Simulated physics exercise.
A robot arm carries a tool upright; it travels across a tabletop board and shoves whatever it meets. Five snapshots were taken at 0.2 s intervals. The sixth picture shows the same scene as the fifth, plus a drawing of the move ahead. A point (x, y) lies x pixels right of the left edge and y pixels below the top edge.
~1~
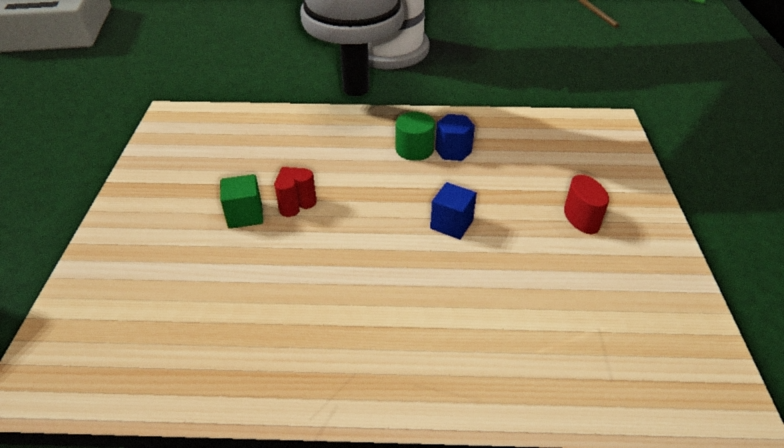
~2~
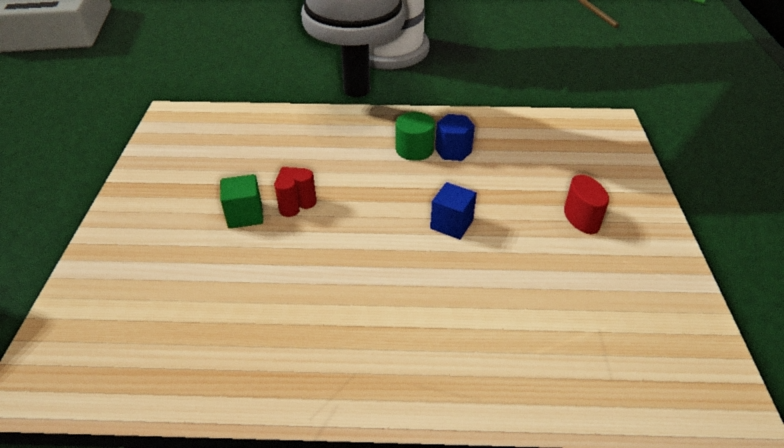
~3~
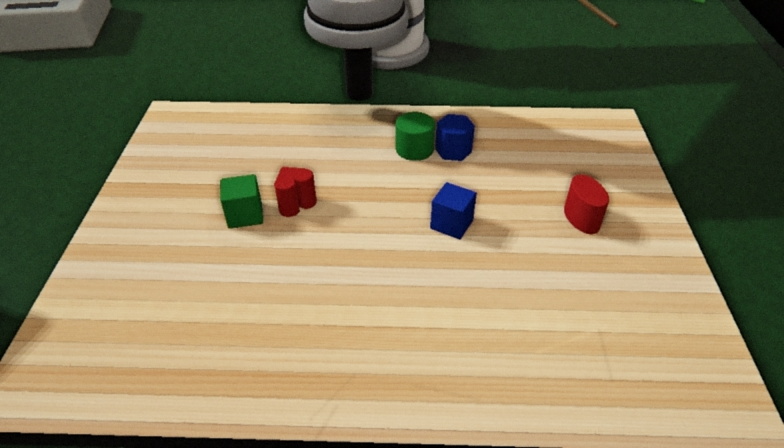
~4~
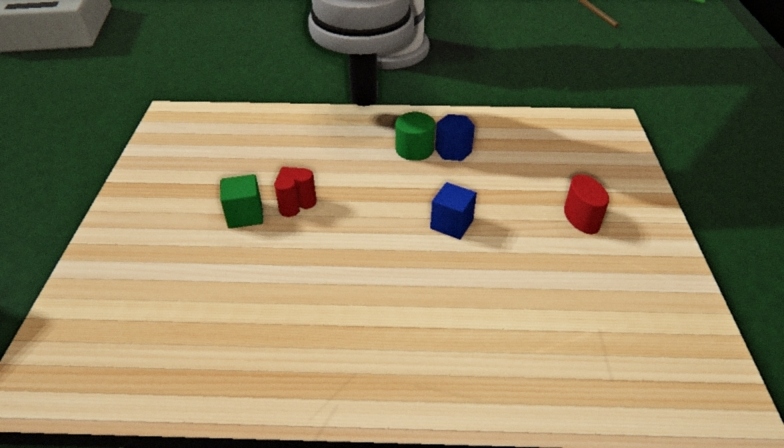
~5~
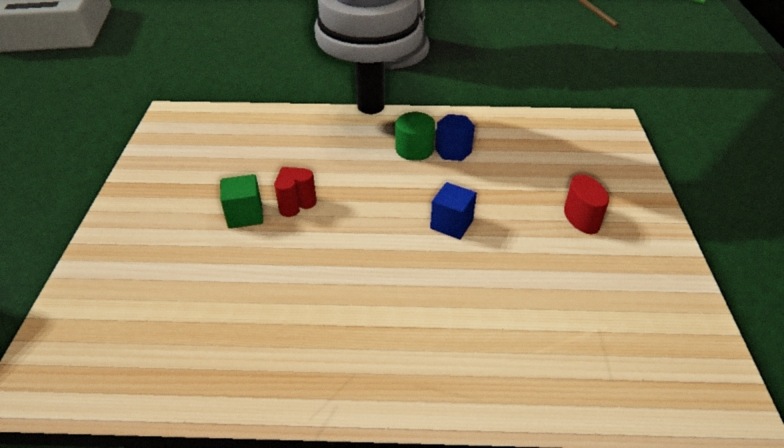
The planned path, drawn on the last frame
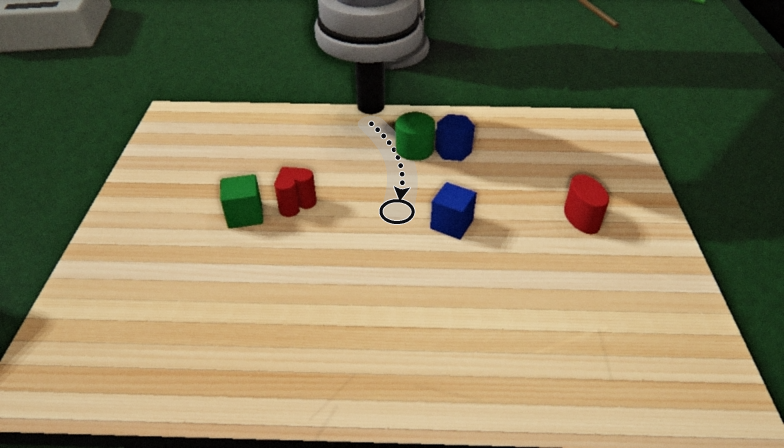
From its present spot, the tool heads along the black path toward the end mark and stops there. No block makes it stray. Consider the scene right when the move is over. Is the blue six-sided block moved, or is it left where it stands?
It is no longer where it was.
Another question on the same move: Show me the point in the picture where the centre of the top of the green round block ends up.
It should be at about (437, 136).
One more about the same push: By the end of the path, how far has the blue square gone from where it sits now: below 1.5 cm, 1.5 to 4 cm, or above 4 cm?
Less than 1.5 cm.
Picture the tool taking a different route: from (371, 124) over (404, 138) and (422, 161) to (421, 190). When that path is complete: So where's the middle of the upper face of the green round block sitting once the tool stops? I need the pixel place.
Somewhere near (460, 169).
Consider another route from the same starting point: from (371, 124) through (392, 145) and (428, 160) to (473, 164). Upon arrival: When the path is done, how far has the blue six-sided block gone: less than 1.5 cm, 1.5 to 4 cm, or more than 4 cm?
Covers over 4 cm.
The drawn path runs from (371, 124) over (393, 148) and (402, 177) to (397, 211).
The first path, step by step. One third of the way, tool at (393, 131); green round block at (426, 127); blue six-sided block at (464, 124).
Two thirds of the way, tool at (403, 161); green round block at (437, 136); blue six-sided block at (467, 124).
At the end, tool at (397, 194); green round block at (437, 136); blue square not moved; blue six-sided block at (467, 124).
